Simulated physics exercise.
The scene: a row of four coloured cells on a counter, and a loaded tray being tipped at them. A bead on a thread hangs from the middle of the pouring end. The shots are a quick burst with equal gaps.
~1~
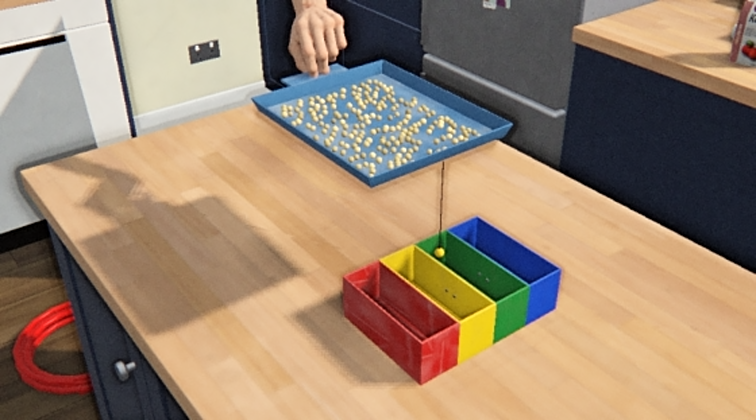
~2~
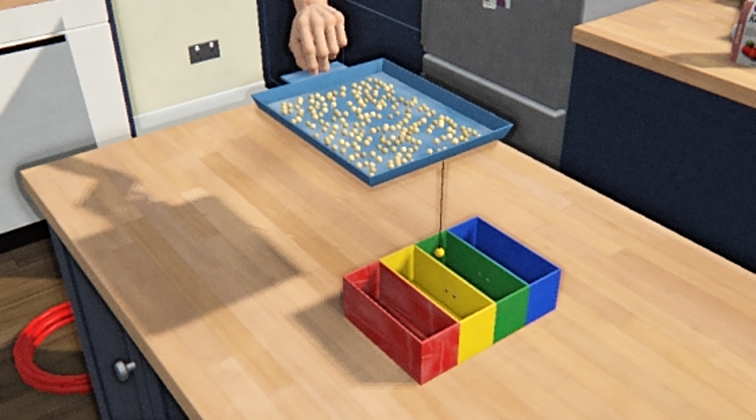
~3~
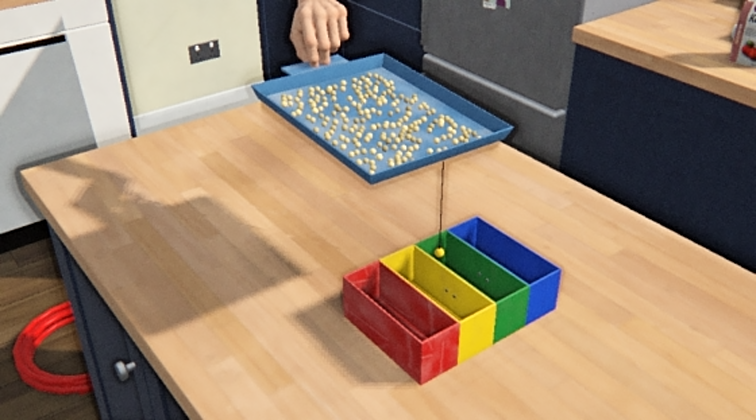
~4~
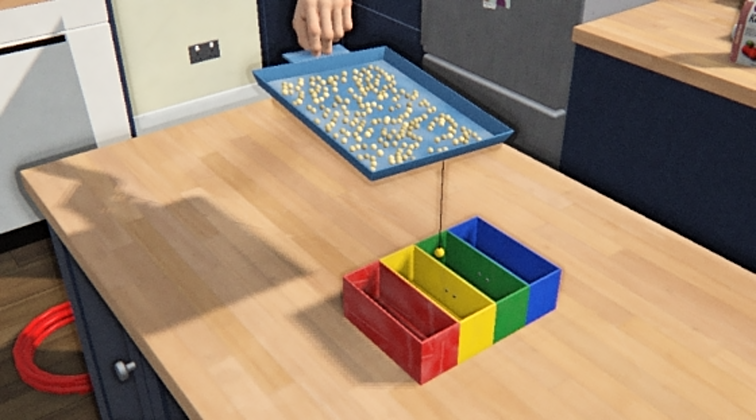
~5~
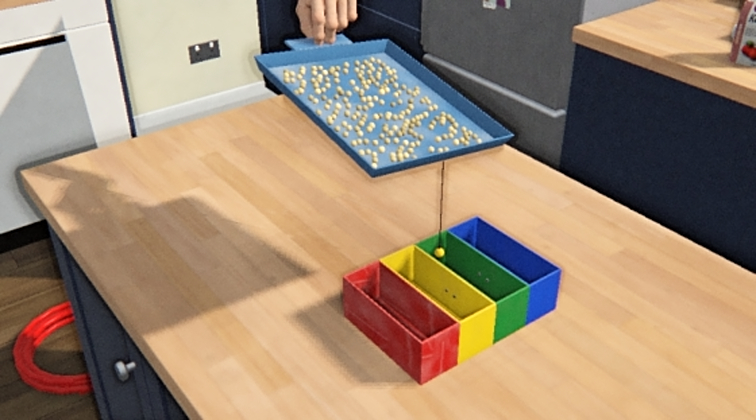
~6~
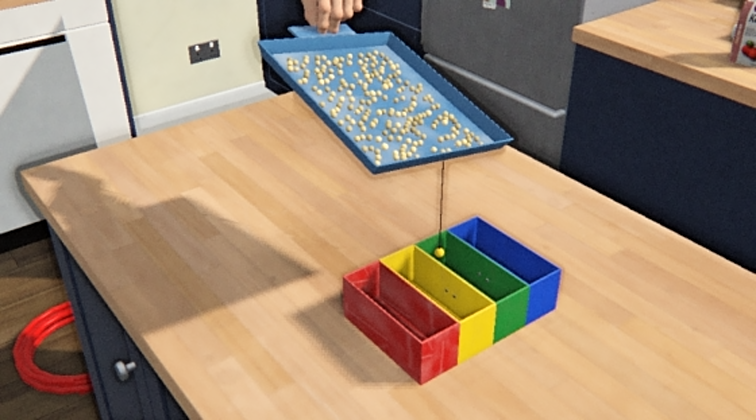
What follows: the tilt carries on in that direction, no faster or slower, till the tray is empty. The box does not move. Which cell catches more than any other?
It favours the blue compartment.
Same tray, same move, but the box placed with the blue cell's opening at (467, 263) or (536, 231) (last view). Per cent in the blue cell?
Roughly 0 per cent, and 10 per cent.
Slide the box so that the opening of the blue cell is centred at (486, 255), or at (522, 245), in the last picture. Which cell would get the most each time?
In turn: That blue cell; the blue cell.
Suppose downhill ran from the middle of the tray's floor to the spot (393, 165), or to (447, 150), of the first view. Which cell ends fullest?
One: That red cell. Two: The blue cell.
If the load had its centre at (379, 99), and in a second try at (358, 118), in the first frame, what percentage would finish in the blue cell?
The first gives 80 %, the second 80 %.
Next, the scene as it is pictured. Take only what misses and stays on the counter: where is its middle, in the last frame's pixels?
Roughly at (572, 271).
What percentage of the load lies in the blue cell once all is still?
Some 80 per cent.
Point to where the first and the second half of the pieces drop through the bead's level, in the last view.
First near (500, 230), later near (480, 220).
Just after the last frame, tray tipped steeply; the larger part on the tray; just a few in the blue cell; roughly a quarter falling or outside the box.
A moment on, tray tipped right over; about a tenth on the tray; roughly two thirds in the blue cell; just a few in the green cell; roughly a quarter falling or outside the box.
Further on, tray tipped past a quarter turn; the larger part in the blue cell; just a few in the green cell; roughly a quarter falling or outside the box.
When it is over, tray tipped past a quarter turn; the larger part in the blue cell; just a few in the green cell; not one in the red cell; not one in the yellow cell; roughly a quarter outside the box.
